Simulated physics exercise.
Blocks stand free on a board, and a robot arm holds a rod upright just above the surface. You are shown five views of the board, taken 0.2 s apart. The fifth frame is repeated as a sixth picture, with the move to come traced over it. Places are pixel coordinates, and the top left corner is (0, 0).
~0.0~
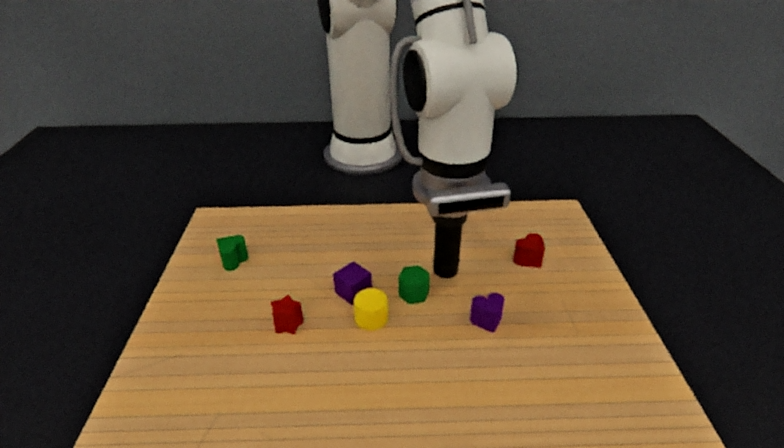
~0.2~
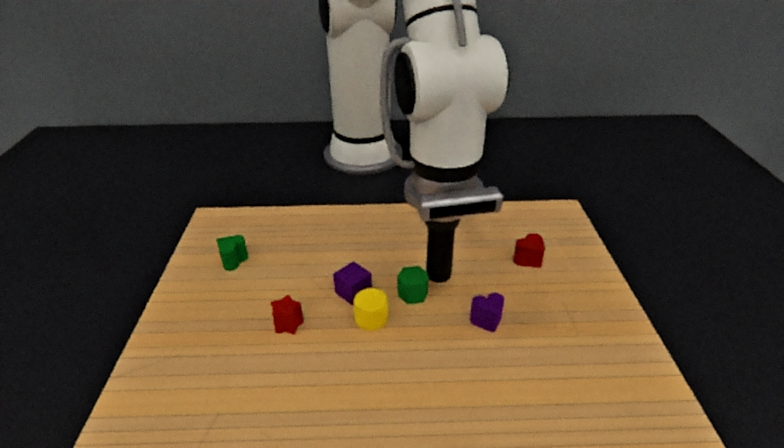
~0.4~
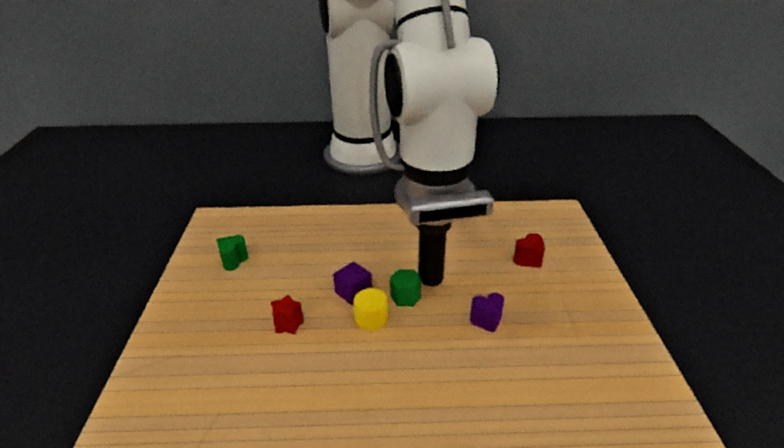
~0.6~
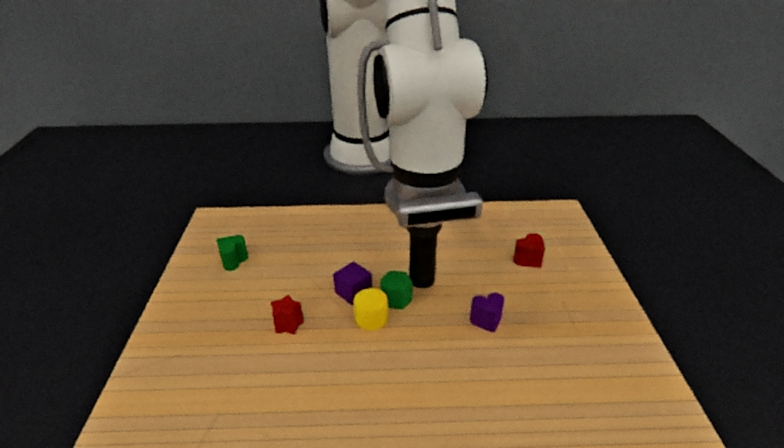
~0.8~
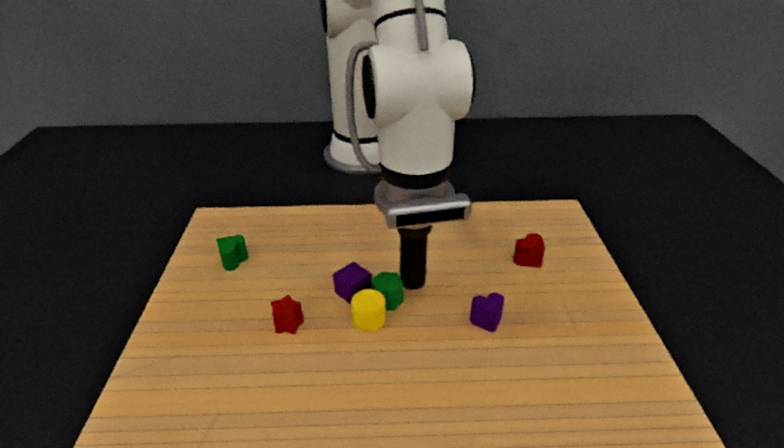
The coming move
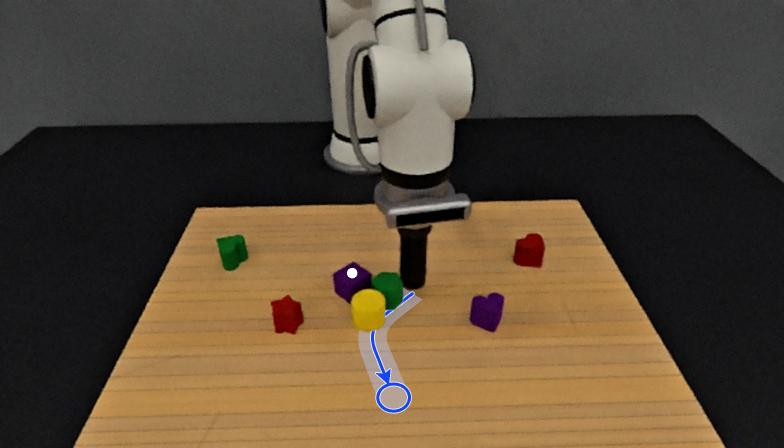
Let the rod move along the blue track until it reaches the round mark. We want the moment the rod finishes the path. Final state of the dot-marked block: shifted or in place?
Here the dot-marked block moves off its spot.
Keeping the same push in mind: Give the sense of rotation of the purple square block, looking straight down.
The block turns clockwise.
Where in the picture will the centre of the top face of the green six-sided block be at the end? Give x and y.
It is at (356, 289).
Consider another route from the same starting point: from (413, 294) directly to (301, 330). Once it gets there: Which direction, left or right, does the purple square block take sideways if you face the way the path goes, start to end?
That's a shift to the right.
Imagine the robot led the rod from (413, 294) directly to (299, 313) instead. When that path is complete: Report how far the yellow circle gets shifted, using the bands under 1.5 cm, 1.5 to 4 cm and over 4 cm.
It goes a little way, 1.5 to 4 cm.
Path on the board, from (413, 294) over (381, 318) and (377, 355) to (394, 397); the dot is on the purple square block.
The first path, step by step. One third of the way, rod at (381, 307); purple square block at (344, 271), turned 20° clockwise; yellow circle at (343, 311); green six-sided block at (357, 289), turned 55° clockwise.
Two thirds of the way, rod at (376, 343); purple square block at (344, 271), turned 20° clockwise; yellow circle at (340, 313); green six-sided block at (356, 289), turned 55° clockwise.
At the end, rod at (394, 385); purple square block at (344, 271), turned 20° clockwise; yellow circle at (340, 313); green six-sided block at (356, 289), turned 55° clockwise.
